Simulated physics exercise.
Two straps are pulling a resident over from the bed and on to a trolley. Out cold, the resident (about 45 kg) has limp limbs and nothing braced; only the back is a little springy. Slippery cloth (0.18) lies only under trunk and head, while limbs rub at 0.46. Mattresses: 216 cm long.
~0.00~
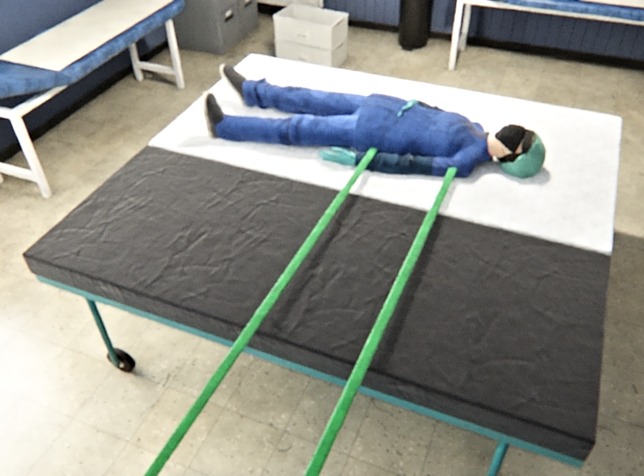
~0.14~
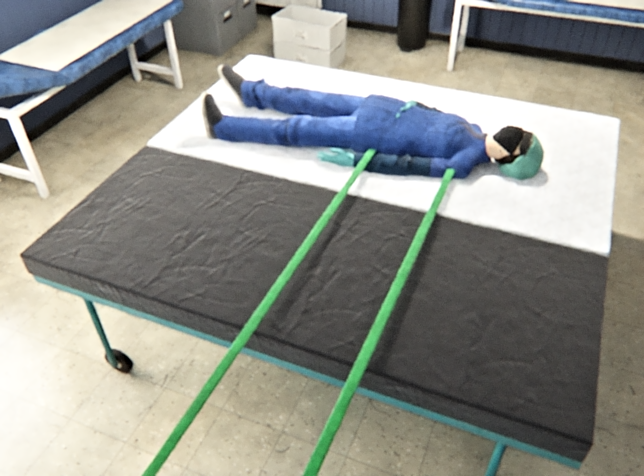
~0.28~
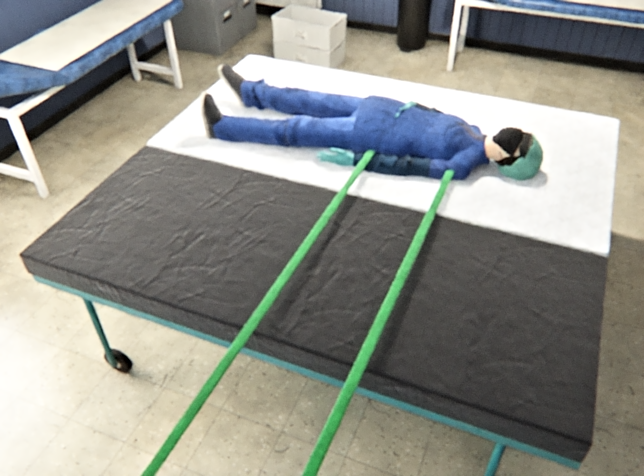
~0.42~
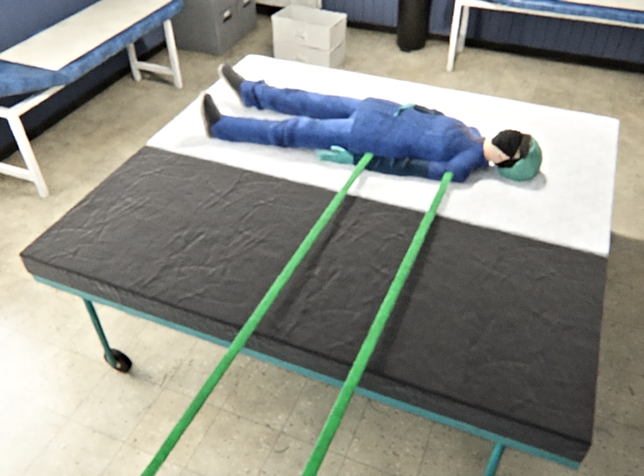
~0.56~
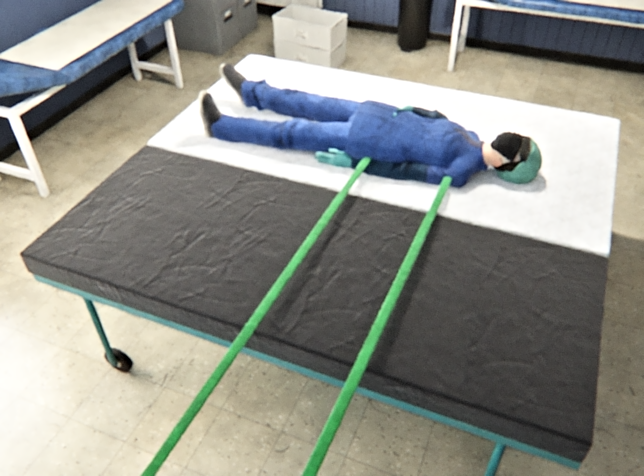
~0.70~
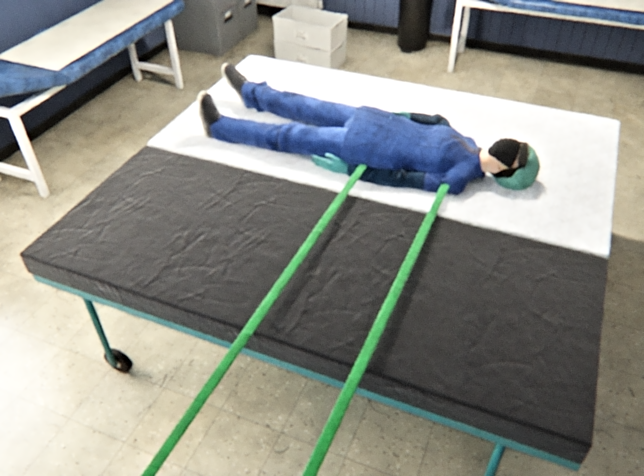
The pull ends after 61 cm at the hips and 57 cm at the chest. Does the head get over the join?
Across.
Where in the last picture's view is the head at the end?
It ends up near pixel (499, 228) in the last picture.
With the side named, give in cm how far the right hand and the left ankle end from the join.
Right hand short by 16, left ankle short by 4.
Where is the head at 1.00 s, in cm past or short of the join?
It is roughly 22 cm short of the mark.
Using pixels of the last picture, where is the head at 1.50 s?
Roughly (503, 217) in the last view.
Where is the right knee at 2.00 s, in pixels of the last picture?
Pixel in the last view at that time: About (300, 148).
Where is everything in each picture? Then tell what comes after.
The first frame shows head (526, 154), left ankle (224, 127); pull at the hips 0 cm.
The second frame shows head (524, 155), left ankle (223, 128); pull at the hips 0 cm.
The third frame shows head (523, 156), left ankle (222, 128); pull at the hips 1 cm.
The fourth frame shows head (522, 157), left ankle (221, 128); pull at the hips 4 cm.
The fifth frame shows head (522, 159), left ankle (221, 127); pull at the hips 8 cm.
The sixth frame shows head (519, 165), left ankle (220, 128); pull at the hips 14 cm.
After 1.00 s the head is 23 cm short of the join, near (513, 184) in the last picture's view.
After 1.50 s the head is 1 cm past the join, near (503, 217) in the last picture's view; the left ankle 12 cm short of the join.
After 2.00 s the head is 9 cm past the join, near (499, 228) in the last picture's view.
When all is still (2.6 s), head crosses the join; left hand crosses the join; right hand stops short of the join; left ankle stops short of the join; right ankle stops short of the join; right knee stops short of the join.
